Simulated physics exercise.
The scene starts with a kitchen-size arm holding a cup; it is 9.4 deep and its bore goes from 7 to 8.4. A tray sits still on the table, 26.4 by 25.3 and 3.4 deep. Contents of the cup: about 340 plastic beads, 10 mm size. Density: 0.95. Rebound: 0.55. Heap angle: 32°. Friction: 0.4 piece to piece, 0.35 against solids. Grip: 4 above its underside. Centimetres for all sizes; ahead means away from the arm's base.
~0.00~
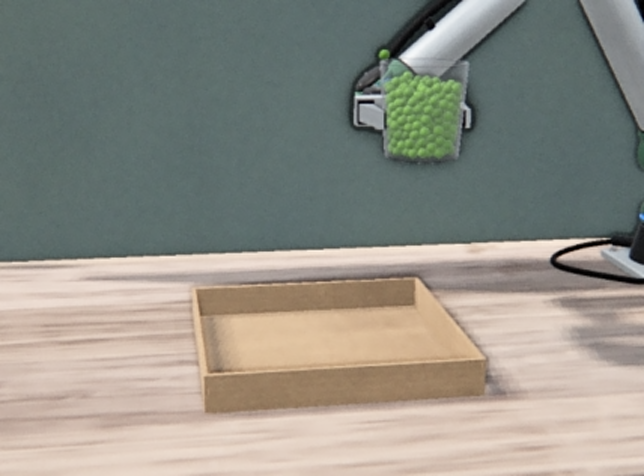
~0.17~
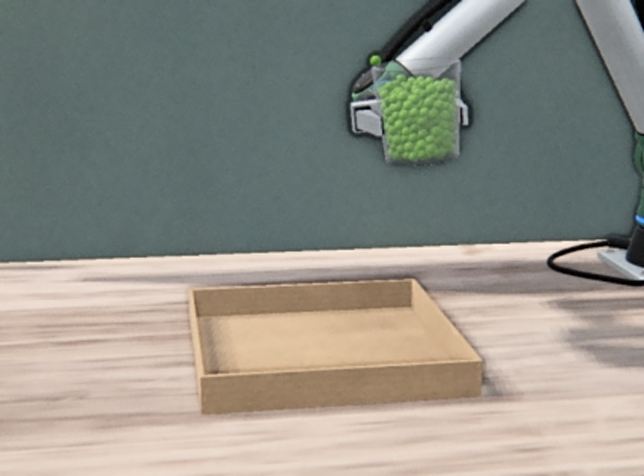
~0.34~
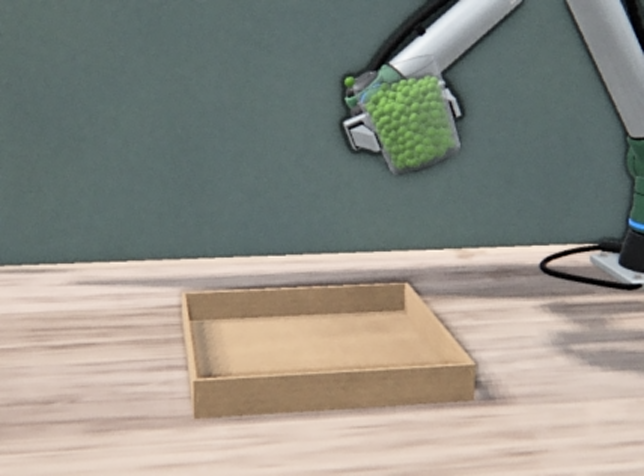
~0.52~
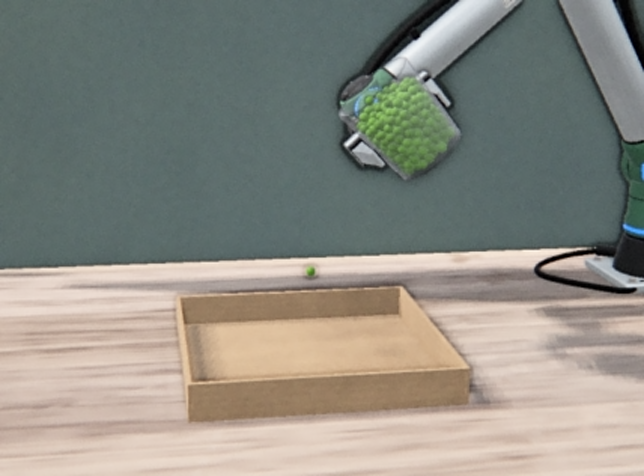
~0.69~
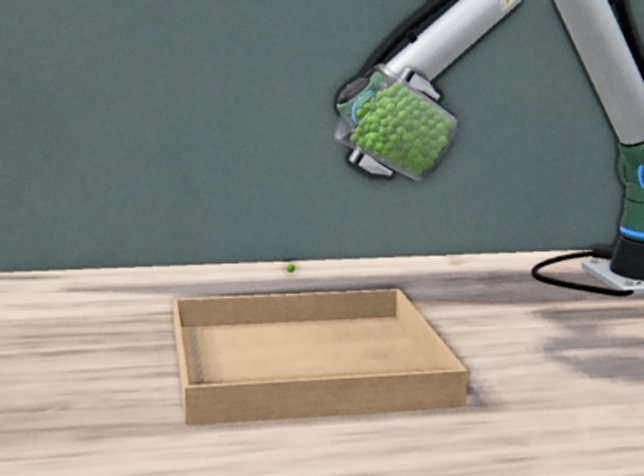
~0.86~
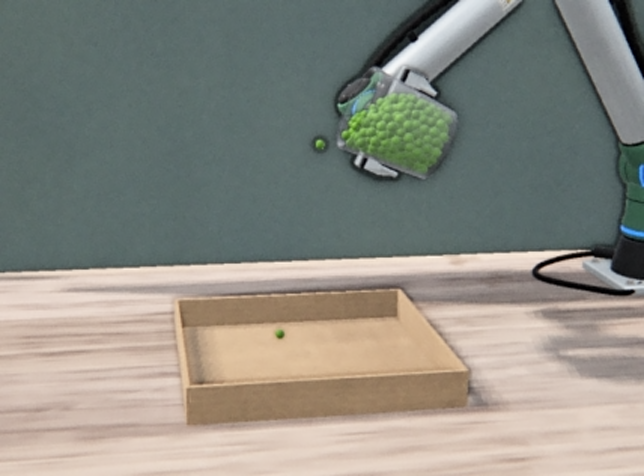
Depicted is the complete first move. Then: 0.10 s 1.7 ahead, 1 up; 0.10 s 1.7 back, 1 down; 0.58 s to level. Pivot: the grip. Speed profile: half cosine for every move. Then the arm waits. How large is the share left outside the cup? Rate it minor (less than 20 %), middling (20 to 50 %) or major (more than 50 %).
Minor, less than 20 %.
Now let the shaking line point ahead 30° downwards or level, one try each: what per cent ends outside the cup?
Near 5 and 10 percent respectively.
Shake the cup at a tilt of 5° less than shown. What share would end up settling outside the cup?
I'd put it close to 10 per cent.
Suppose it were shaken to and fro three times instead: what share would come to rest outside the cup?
It would then be around 30 per cent.
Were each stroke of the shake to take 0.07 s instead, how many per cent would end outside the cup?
Roughly 30 percent then.
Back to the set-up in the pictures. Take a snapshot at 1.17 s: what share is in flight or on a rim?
Reading at that time: Some 6 per cent.
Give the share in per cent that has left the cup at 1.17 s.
About 10 per cent so far.
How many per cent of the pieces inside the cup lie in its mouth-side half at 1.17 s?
Around 50 per cent of it.
After 1.17 s, tilted 59° forward, highest piece 28 above the table; 307 in the cup, 12 in the tray, 22 in flight or on a rim.
After 1.48 s, tilted 11° forward, highest piece 30 above the table; 301 in the cup, 37 in the tray, 3 in flight or on a rim.
After 1.84 s, level, highest piece 30 above the table; 301 in the cup, 40 in the tray.
After 2.89 s, level, highest piece 30 above the table; 301 in the cup, 40 in the tray.
At rest, 301 in the cup, 40 in the tray. That is 12 % outside the cup.
